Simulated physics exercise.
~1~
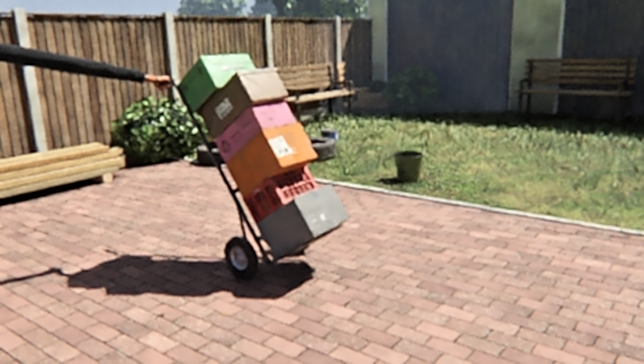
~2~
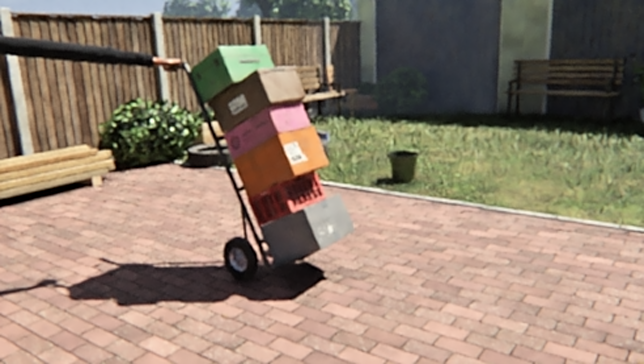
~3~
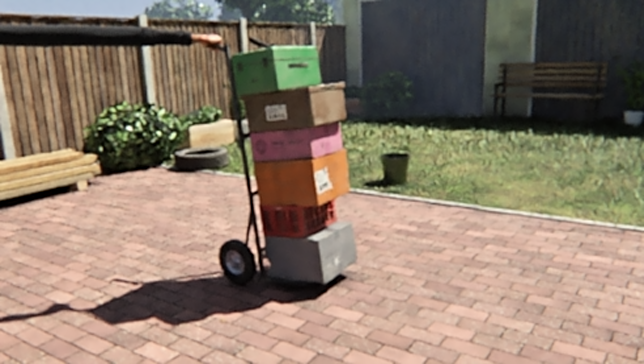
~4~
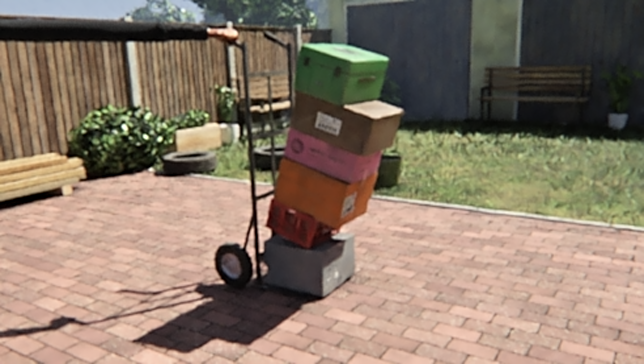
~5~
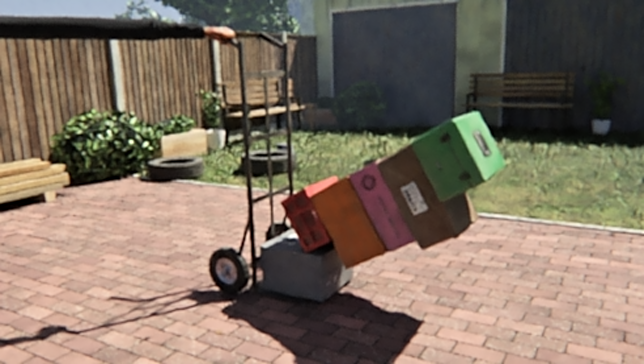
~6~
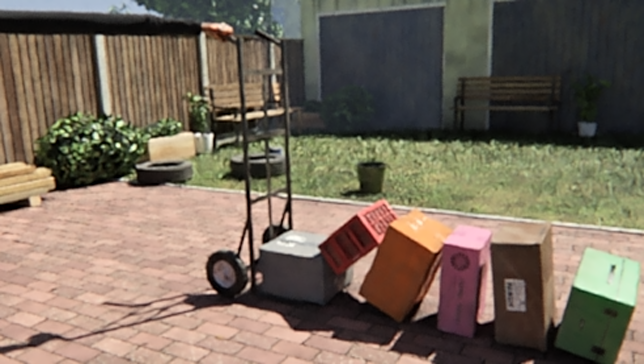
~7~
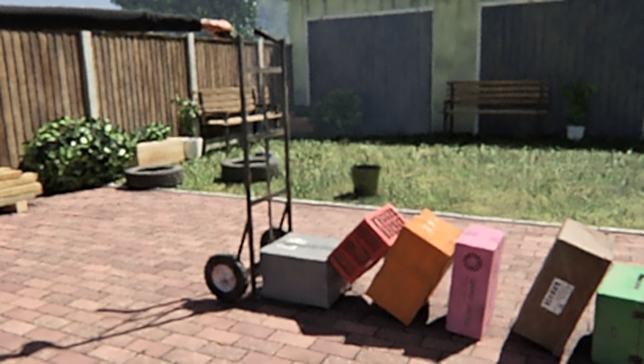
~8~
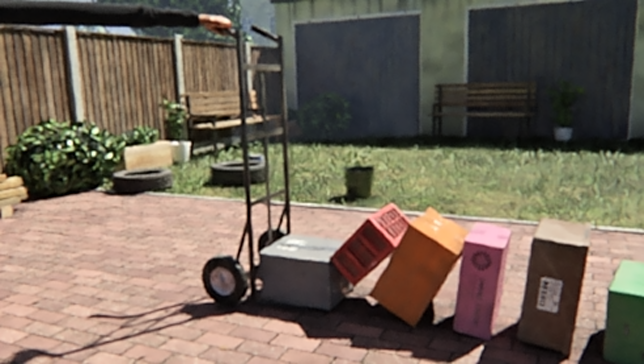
On a brick patio, an arm tips a hand truck upright and its stacked boxes topple right.
